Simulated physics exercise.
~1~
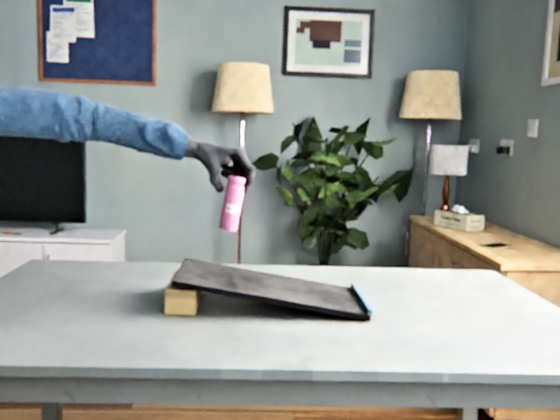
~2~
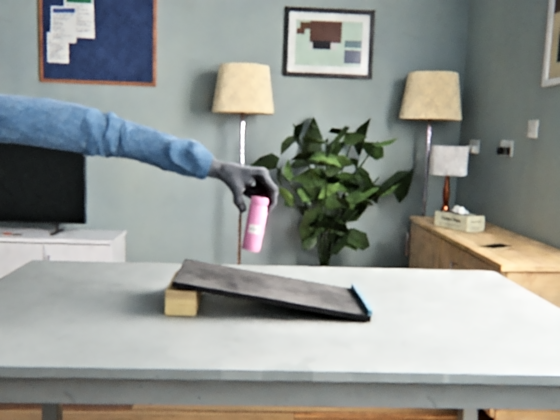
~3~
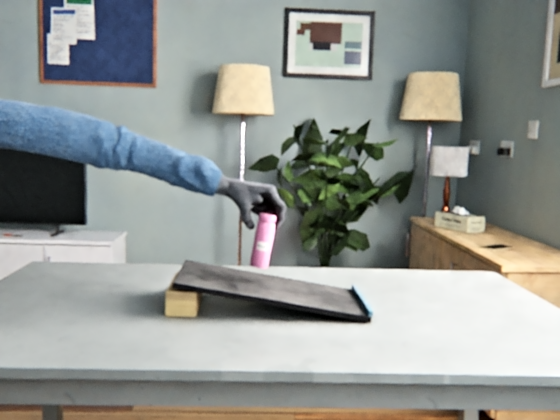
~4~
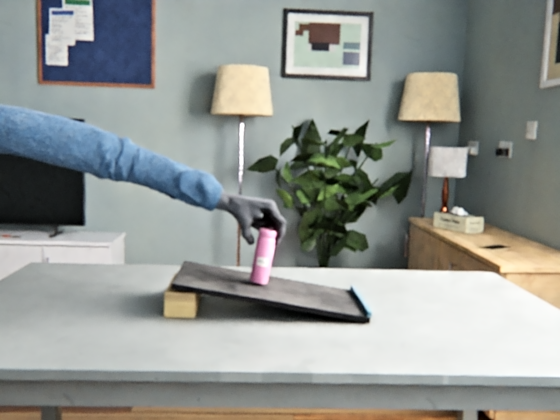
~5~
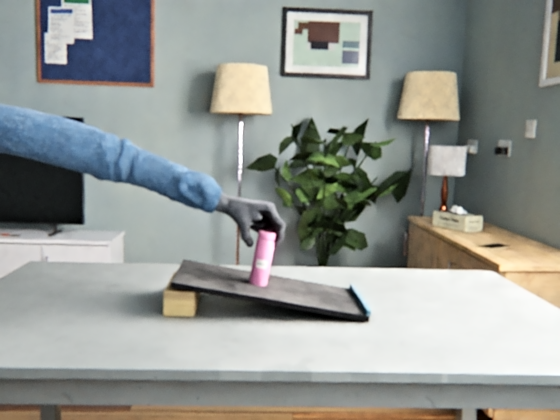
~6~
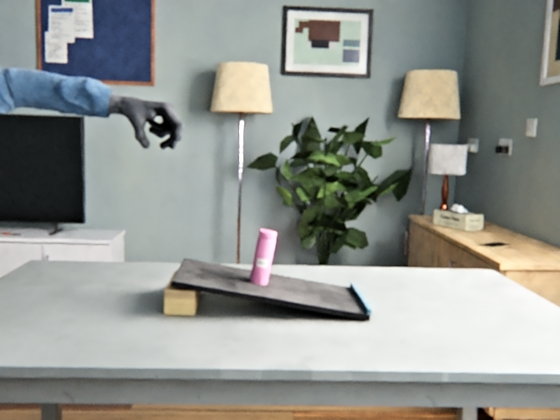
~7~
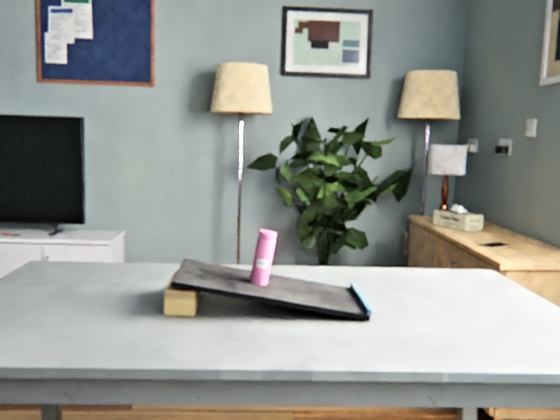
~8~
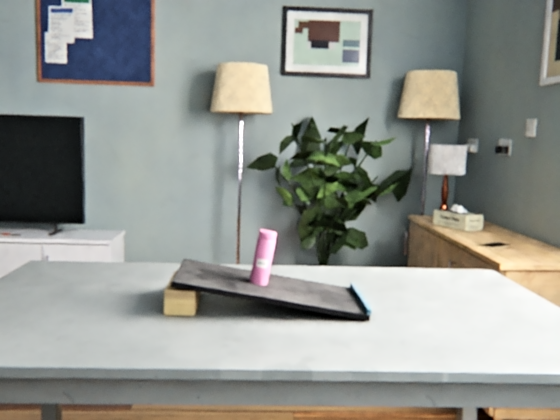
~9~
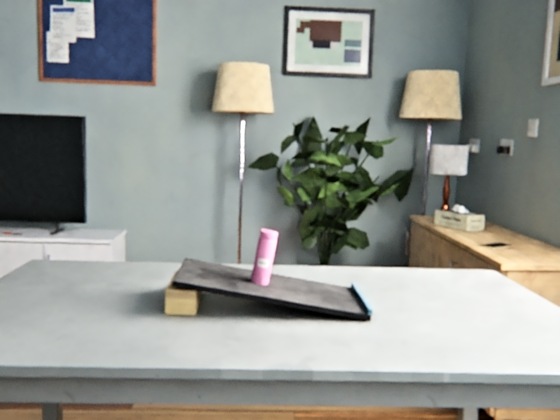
A pink cylindrical shaker, held by a gloved hand on a blue-sleeved arm, is lowered onto a dark board propped up by a block on a table. The fingers let go and the arm withdraws to the left, leaving the shaker standing still, tilted on the slope.
